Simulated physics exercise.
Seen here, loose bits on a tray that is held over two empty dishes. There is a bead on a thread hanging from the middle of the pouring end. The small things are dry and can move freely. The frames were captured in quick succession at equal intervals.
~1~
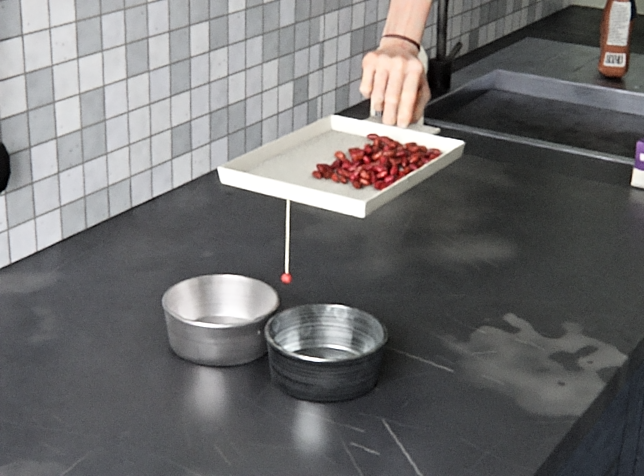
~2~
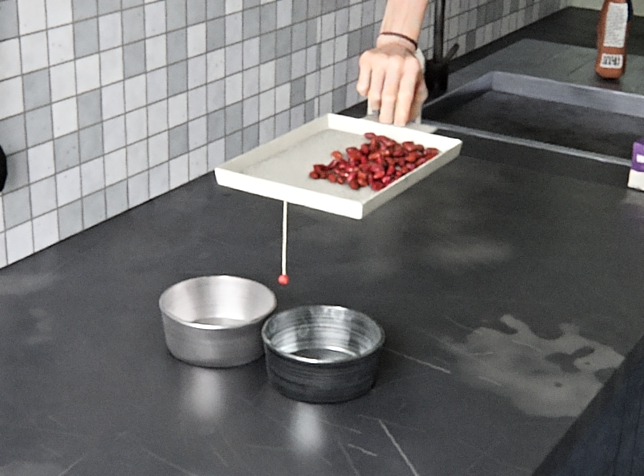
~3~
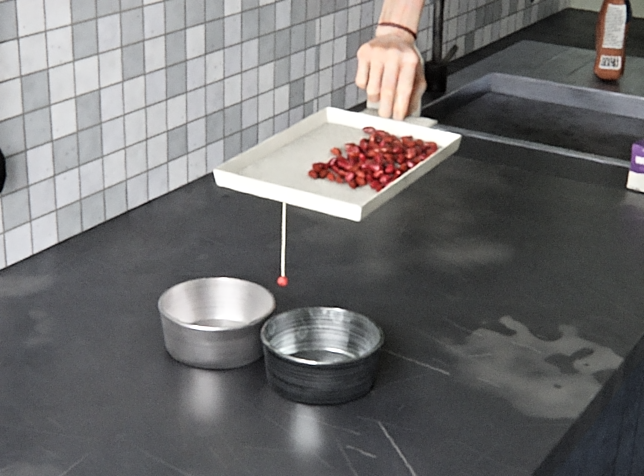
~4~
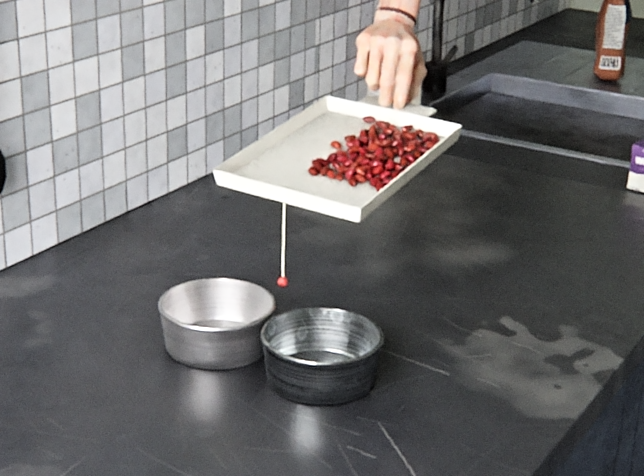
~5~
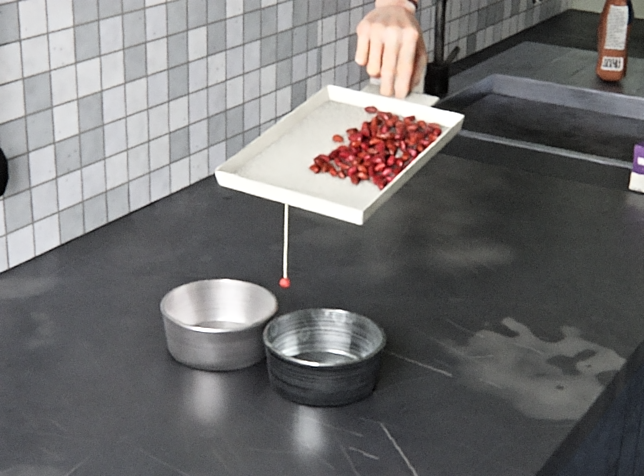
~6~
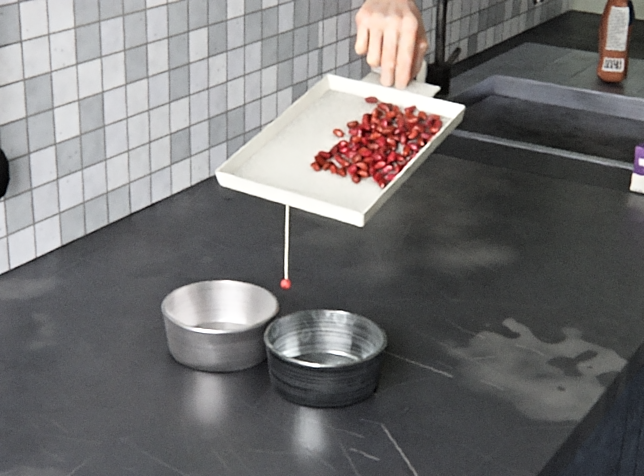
A hand held a pale tray of dark red beans above two empty round metal dishes and slowly raised its back end, tilting it a little, while the beans stayed bunched toward the right side.
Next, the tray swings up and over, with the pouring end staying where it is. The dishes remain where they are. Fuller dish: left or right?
Pretty sure the heavier pile builds up on the right there.
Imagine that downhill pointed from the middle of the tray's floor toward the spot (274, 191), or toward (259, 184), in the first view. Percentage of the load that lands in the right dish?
The first try would leave around 20 per cent there, the second around 0 per cent.
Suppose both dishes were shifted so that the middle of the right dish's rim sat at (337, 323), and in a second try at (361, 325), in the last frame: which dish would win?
On the first go the right-side one comes out on top, and on the second go the right-side one.
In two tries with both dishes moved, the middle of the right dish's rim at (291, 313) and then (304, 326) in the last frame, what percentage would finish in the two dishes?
Result: 70 % and 90 %.
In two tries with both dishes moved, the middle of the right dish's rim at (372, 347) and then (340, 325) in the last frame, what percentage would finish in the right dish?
Around 30 and around 70 per cent, in that order.
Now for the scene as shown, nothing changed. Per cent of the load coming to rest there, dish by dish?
About 20 % ends in the left dish and about 80 % in the right dish.
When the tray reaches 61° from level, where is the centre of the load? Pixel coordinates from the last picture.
Mark it at roughly (330, 182) in the final frame.
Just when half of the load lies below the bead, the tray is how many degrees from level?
110 degrees.
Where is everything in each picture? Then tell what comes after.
In the first frame, corners of the pouring end at (222, 167) and (364, 201), level; middle of the load at (382, 163), kidney beans; left dish at (188, 337); right dish at (294, 372); bead on its thread at (287, 278).
In the second frame, corners of the pouring end at (219, 168) and (361, 202), level; middle of the load at (379, 163).
In the third frame, corners of the pouring end at (218, 169) and (359, 205), tipped barely, lowest at the right corner; middle of the load at (378, 160).
In the fourth frame, corners of the pouring end at (217, 169) and (359, 207), tipped a little, lowest at the right corner; middle of the load at (378, 153).
In the fifth frame, corners of the pouring end at (219, 170) and (361, 209), tipped a little, lowest at the right corner; middle of the load at (380, 147).
In the sixth frame, corners of the pouring end at (219, 171) and (361, 212), tipped a little, lowest at the right corner; middle of the load at (381, 142); left dish at (187, 343); right dish at (294, 378).
Soon, tray tipped steeply; nearly all on the tray; a stray few in the right dish; a stray few in the air.
A while on, tray tipped past a quarter turn; most on the tray; a small part in the right dish; a small part in the air.
Towards the end, tray tipped past a quarter turn; most in the right dish; about a quarter in the left dish; a stray few outside both.
Finally, tray tipped past a quarter turn; most in the right dish; about a quarter in the left dish; a stray few outside both.
